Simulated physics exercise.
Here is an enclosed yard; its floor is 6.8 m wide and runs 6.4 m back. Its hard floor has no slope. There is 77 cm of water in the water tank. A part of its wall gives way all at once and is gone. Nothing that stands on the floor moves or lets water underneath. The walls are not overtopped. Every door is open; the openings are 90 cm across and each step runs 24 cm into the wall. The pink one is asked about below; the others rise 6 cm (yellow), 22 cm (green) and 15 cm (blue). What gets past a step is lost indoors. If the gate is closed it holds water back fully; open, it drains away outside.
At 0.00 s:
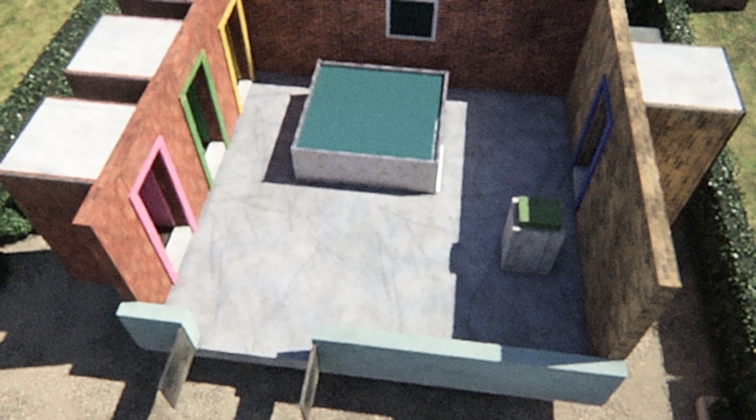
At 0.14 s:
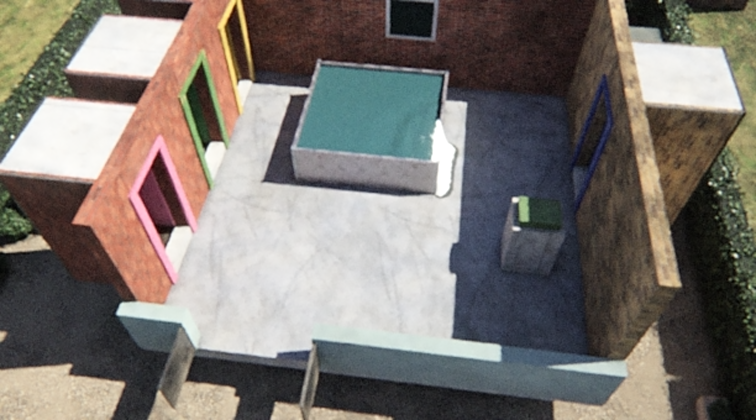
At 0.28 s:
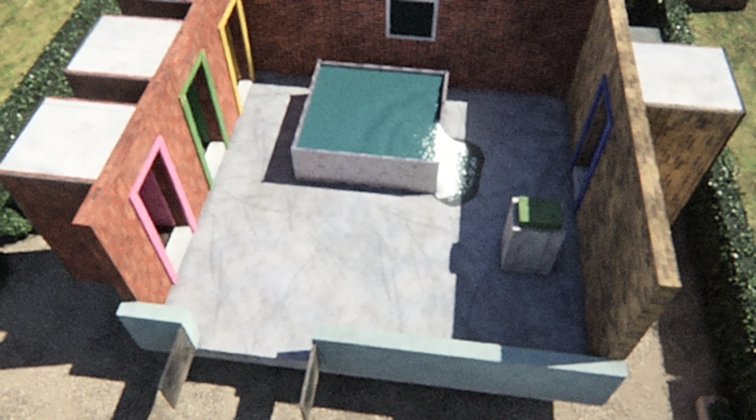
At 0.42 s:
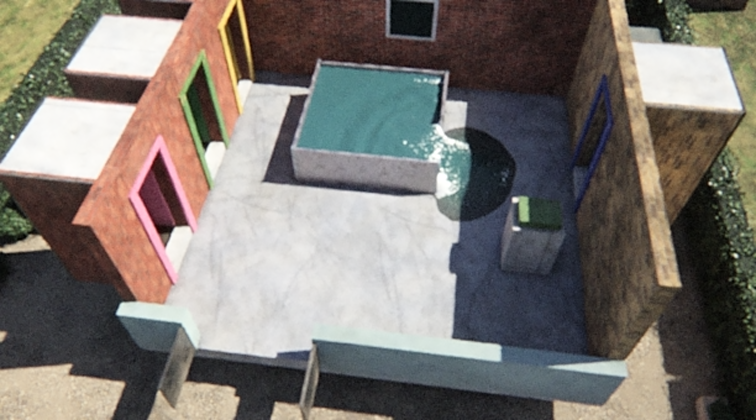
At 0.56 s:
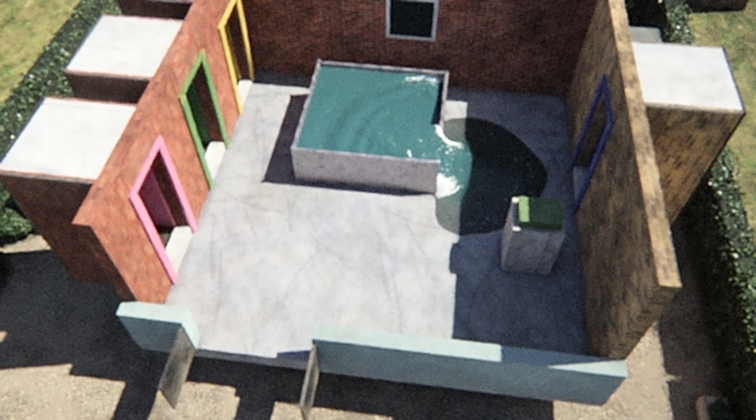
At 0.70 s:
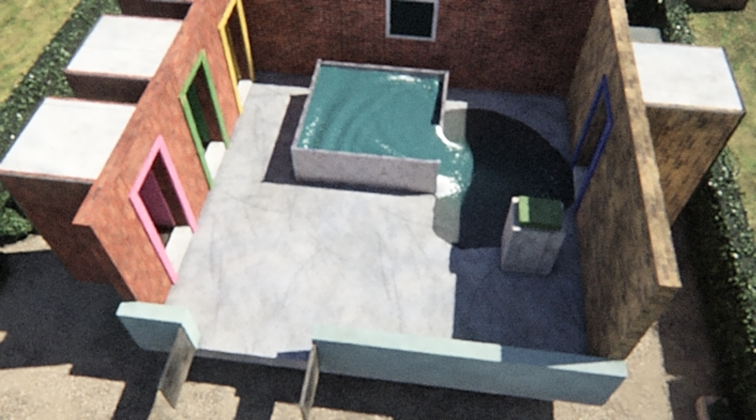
A brick-walled yard held a tank of still water until part of the tank's right side gave way, and water poured out, spreading in a widening dark pool across the floor toward the right.
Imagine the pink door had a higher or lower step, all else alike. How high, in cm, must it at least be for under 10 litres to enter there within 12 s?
Some 9.5 cm above the ground.
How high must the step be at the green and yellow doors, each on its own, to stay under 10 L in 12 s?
About 9.0 cm at green and 12.5 cm at yellow.
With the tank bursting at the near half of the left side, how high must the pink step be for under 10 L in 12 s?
Then roughly 11.0 cm.
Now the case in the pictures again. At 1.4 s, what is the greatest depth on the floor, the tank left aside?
Roughly 46 cm.
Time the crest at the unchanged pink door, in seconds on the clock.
Around 10.0 s.
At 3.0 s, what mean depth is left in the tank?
Some 41 cm.
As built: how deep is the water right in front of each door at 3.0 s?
Depths in cm: Yellow 0, green 0, blue 34, pink 0.
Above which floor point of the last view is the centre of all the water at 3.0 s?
At about (428, 162).
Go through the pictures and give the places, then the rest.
In the first frame, still water, 77 cm deep, in the water tank at (374, 112); the pink door at (169, 220) is dry.
In the second frame, the front is at (454, 155), 0.3 m from the gap at (437, 157); 0.3 m2 of floor is wet, 77 cm left at the back.
In the third frame, the gap is at (437, 159), the front 0.8 m out at (479, 166); the back of the water tank holds 77 cm.
In the fourth frame, the front is at (510, 176), 1.4 m from the gap at (437, 160); 2.5 m2 of floor is wet, 77 cm left at the back.
In the fifth frame, the gap is at (436, 160), the front 2.0 m out at (542, 182); the back of the water tank holds 77 cm.
In the sixth frame, the front is at (574, 192), 2.6 m from the gap at (436, 160); 6.2 m2 of floor is wet, 75 cm left at the back; 4.6 m in a straight line remain to the pink door at (169, 220).
After 1.4 s water covers 25 % of the floor, deepest (46 cm) near (443, 177); it has not reached the pink door.
After 3.0 s water covers 40 % of the floor, deepest (36 cm) near (561, 99); it has not reached the pink door.
After 12.0 s water covers 100 % of the floor, deepest (18 cm) near (256, 73); 11 cm at the pink door, 0 litres in over its 22 cm step.
At the pink door as built, the water arrived by 5.8 s and peaked near 12 cm at 10.2 s.
With a step of 8 cm, 25 litres would have come in within the 12 s; with 10.5 cm, 3 litres. So under 10 litres takes about 9.5 cm.
